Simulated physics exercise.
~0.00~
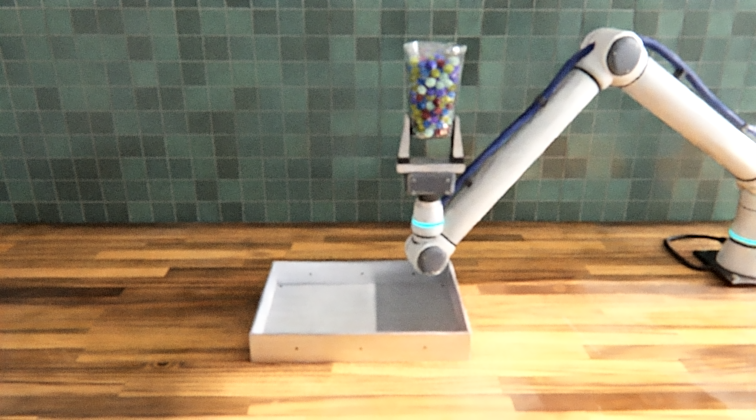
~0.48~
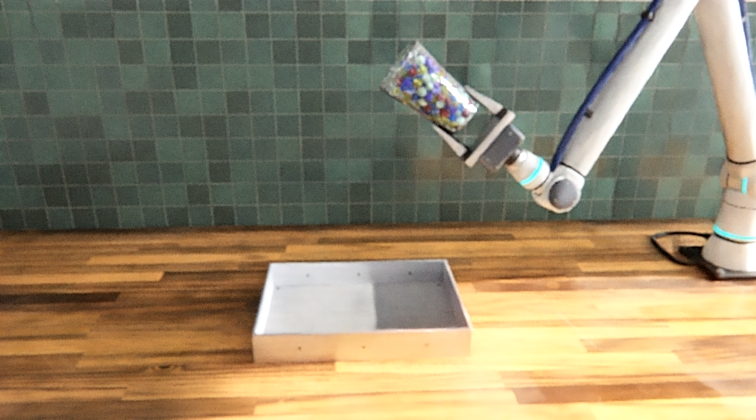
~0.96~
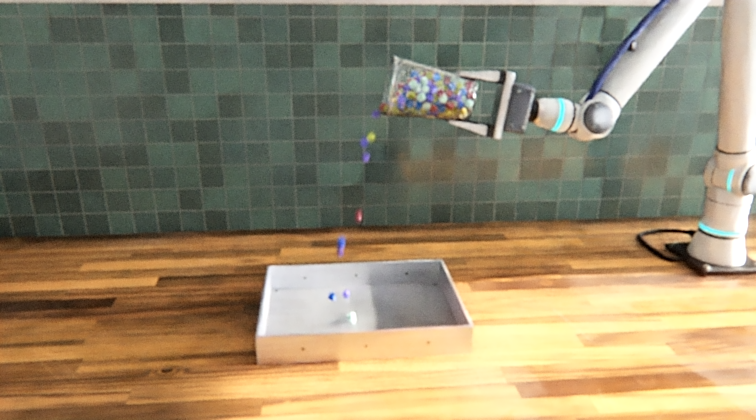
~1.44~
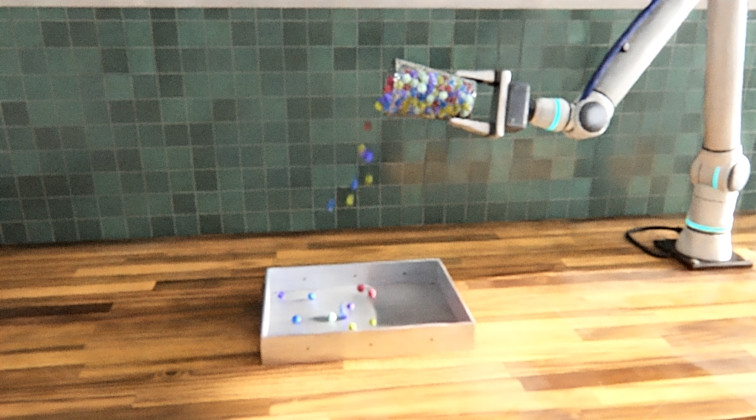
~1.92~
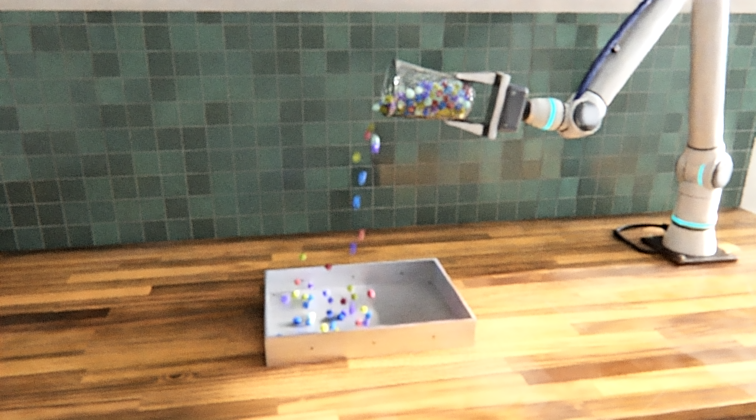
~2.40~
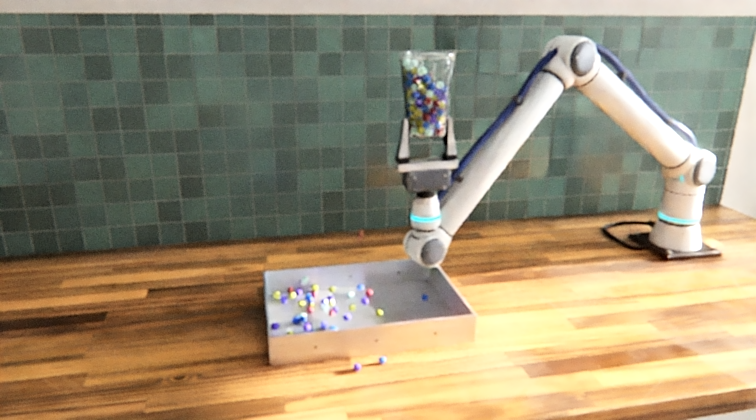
On a striped wooden counter before a green tiled wall, seen from the front by a slowly drifting camera, a pale robot arm at the right holds up a clear beaker of small multicoloured balls. A shallow grey tray sits below it. The arm lifts the beaker and tips it leftward until it lies nearly on its side. Balls trickle from its mouth into the tray, scattering and bouncing as more follow. Finally the arm swings the beaker upright again, still holding many balls, while a loose spread lies in the tray and two rest on the counter in front.
